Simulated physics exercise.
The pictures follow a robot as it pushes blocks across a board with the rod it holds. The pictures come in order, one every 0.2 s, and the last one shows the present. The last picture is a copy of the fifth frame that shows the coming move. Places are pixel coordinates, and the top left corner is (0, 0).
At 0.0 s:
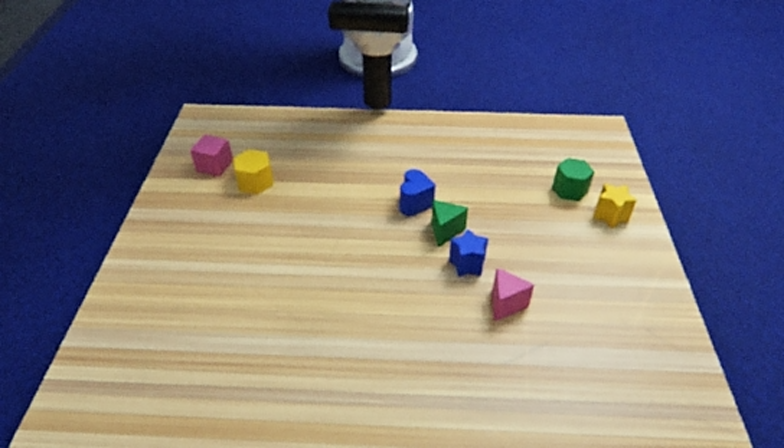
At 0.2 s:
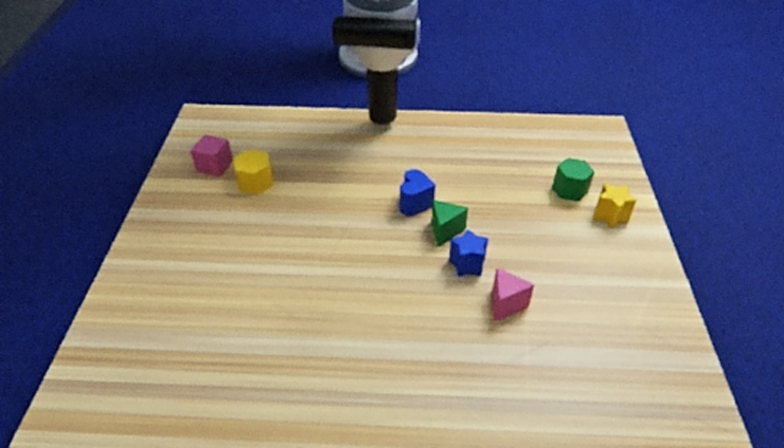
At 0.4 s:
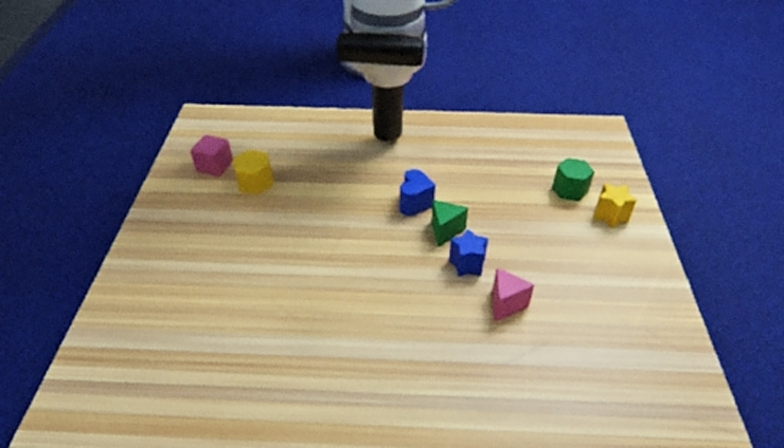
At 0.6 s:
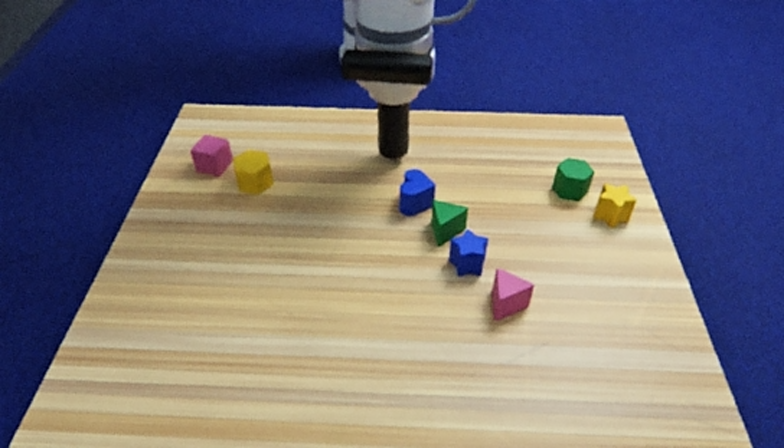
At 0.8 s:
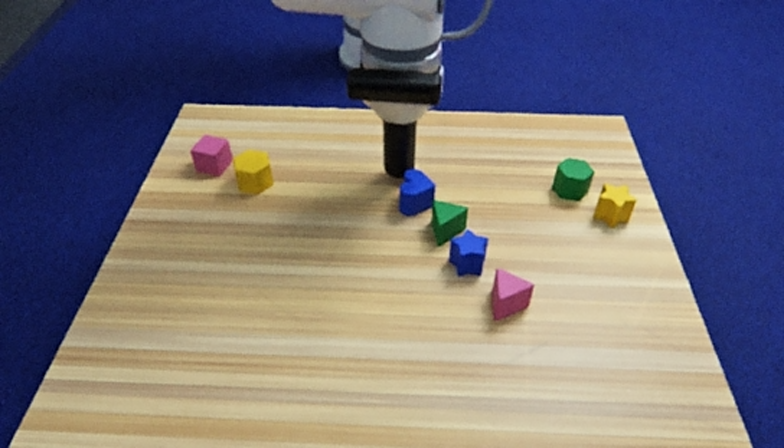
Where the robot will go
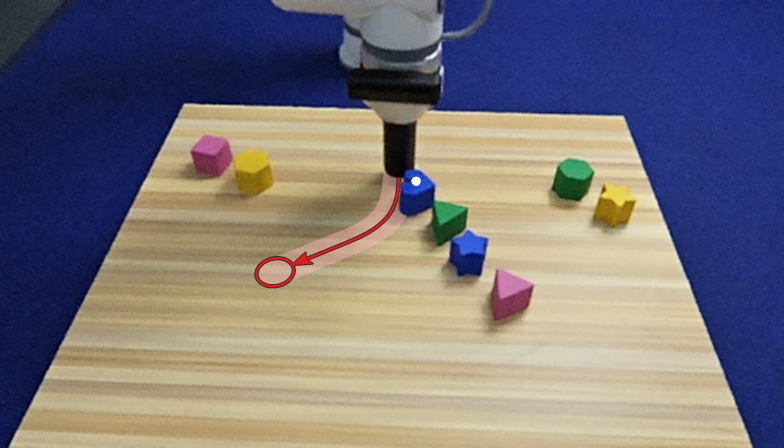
A robot arm with a black rod moved forward from the back edge of a wooden board, coming up close beside the blue heart block, while all the colourful blocks stayed still.
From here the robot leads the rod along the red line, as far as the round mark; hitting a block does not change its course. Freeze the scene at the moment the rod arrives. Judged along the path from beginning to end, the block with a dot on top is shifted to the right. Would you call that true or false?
The claim does not hold.
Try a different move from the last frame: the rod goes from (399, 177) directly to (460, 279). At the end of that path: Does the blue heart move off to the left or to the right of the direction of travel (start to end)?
The shift goes right.
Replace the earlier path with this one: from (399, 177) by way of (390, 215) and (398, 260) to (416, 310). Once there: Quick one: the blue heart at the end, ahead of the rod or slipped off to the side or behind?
Expect to find it next to or behind the rod.
The drawn path runs from (399, 177) through (387, 217) and (337, 247) to (275, 272); the dot is on the blue heart.
On the path given first. One third of the way, rod at (387, 210); blue heart at (425, 193); green triangular block at (450, 212).
Two thirds of the way, rod at (336, 239); blue heart at (425, 193); green triangular block at (450, 212).
At the end, rod at (274, 264); blue heart at (425, 193); green triangular block at (450, 212).
